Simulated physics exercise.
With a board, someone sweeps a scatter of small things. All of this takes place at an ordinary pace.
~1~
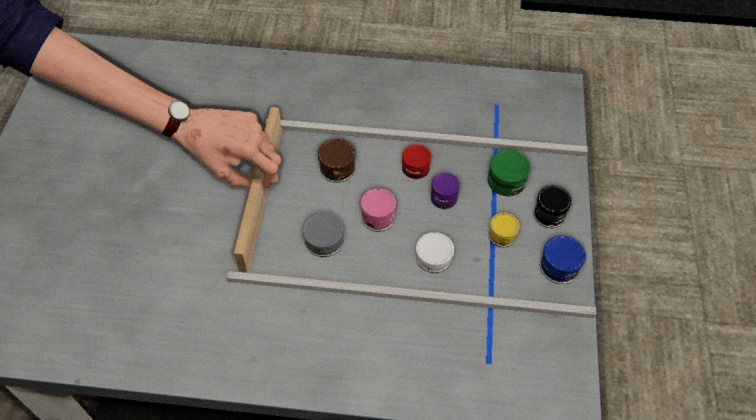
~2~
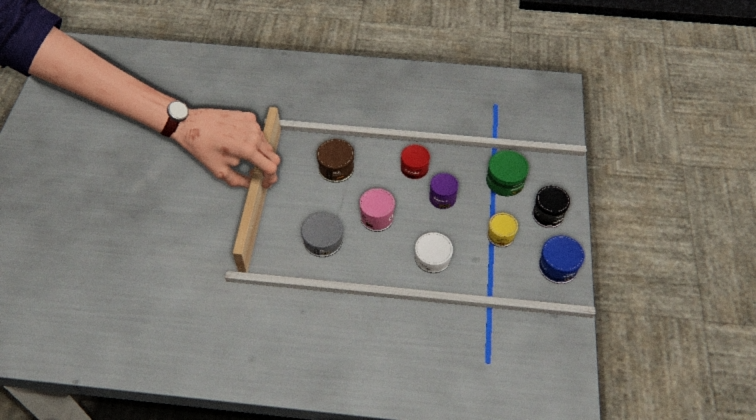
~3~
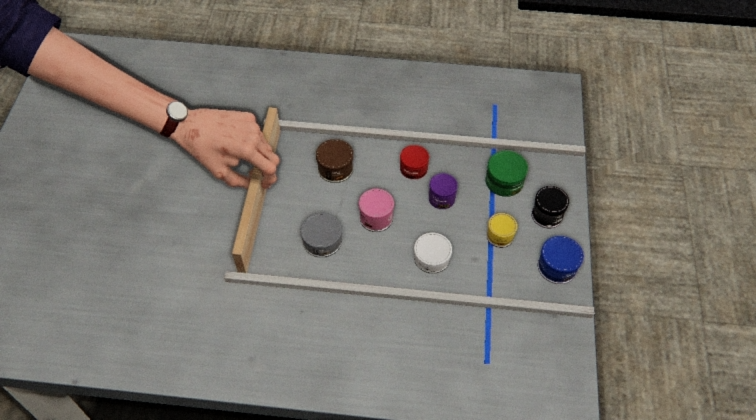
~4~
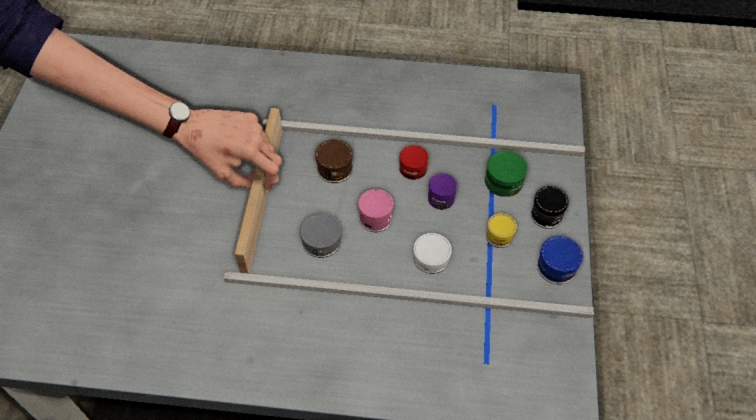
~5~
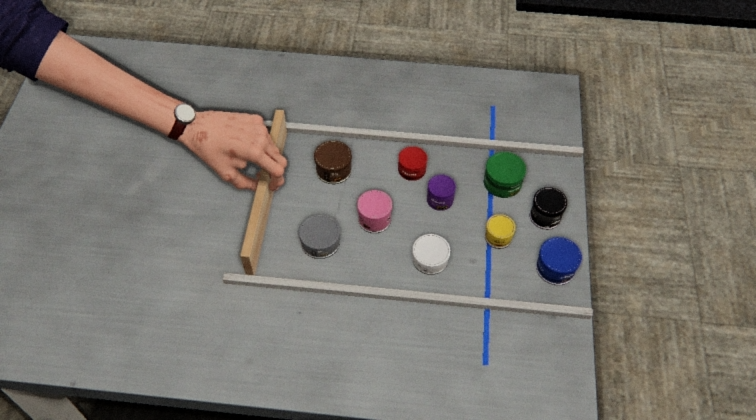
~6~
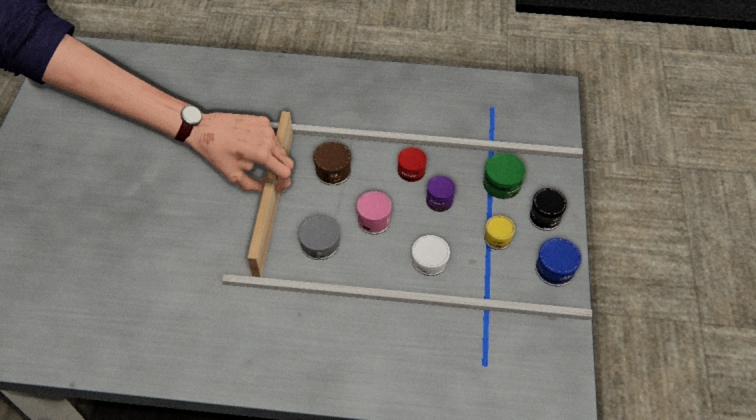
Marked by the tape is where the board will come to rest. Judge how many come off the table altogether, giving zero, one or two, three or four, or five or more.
My judgement: Zero.
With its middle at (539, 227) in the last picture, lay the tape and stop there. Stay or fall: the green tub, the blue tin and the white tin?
The green tub? It does not stay. The blue tin? It does not stay. The white tin? It does not stay.
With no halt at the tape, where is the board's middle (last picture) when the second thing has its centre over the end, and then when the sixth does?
I'd say close to (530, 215), and after that close to (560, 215).
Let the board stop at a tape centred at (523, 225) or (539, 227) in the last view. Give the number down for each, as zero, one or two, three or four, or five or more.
Taken in order, that's just one or two and then three to four down.
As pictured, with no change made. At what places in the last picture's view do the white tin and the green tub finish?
Result: One at about (545, 282), the other at about (549, 185).
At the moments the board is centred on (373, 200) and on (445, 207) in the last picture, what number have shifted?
Note: First position 4; second position 7.
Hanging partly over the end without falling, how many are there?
Counting them gives 1.
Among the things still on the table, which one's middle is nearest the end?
The foremost one is the blue tin.
Early on, none off yet; blue tin at rest near (558, 263); black tin at rest near (547, 210); green tub at rest near (504, 176).
Finally, the number that fall off is zero.
